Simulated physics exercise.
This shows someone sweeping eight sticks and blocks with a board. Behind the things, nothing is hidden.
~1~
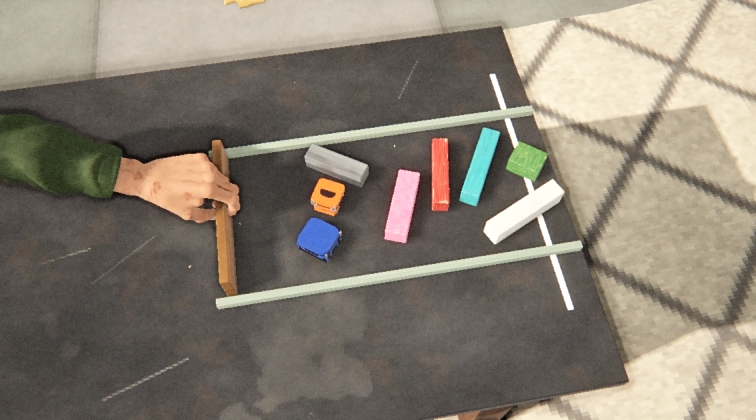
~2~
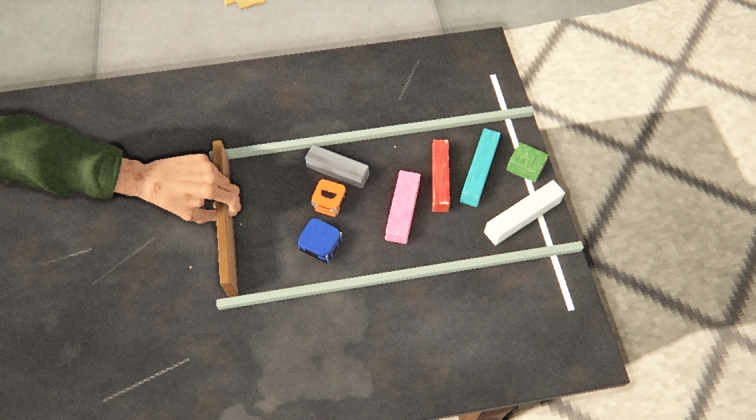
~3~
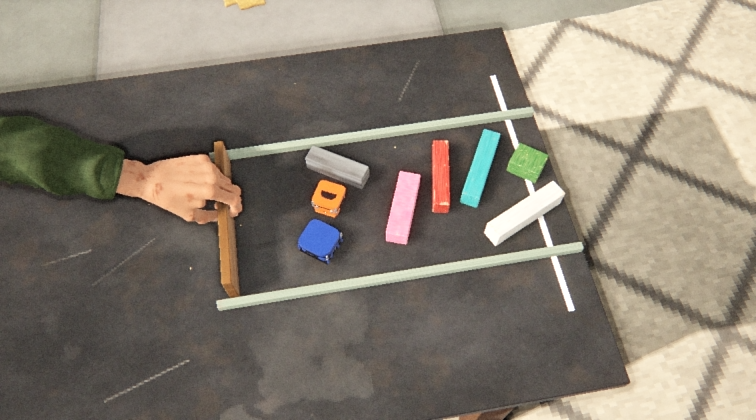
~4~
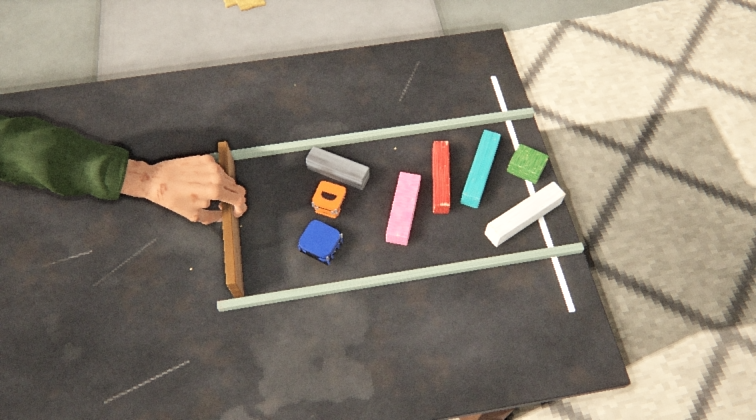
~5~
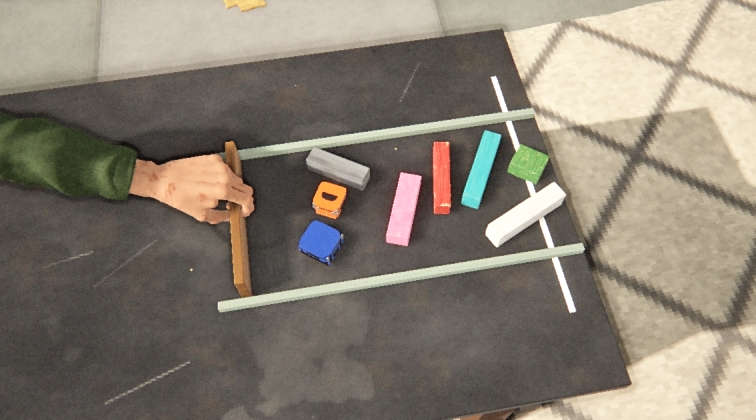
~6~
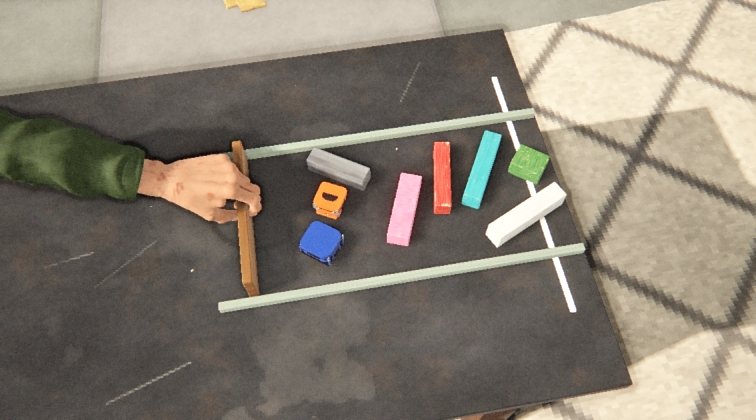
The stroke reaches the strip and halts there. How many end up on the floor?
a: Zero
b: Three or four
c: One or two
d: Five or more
(d) Five or more.
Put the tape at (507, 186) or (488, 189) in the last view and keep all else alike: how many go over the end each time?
The counts would come to 4 and 2.
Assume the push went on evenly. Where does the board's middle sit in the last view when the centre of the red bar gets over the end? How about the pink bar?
The middle would be close to (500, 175) and then close to (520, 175).
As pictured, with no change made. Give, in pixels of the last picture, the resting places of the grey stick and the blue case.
Roughly (540, 137), and the other roughly (553, 196).
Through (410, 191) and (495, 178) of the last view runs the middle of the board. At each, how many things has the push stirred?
First 6, then 8.
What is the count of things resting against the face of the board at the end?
The count in contact is 3.
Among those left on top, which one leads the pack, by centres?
It's the grey stick that ends up nearest.
Soon after, none off yet; green block at rest near (529, 164); white bar at rest near (526, 214); turquoise bar at rest near (482, 169).
Then, none off yet; green block moving near (537, 162); white bar moved a little near (541, 211); turquoise bar moved a little near (508, 166).
By the end, the number that fall off is five or more; fallen, pink bar, red bar, turquoise bar, white bar and green block.
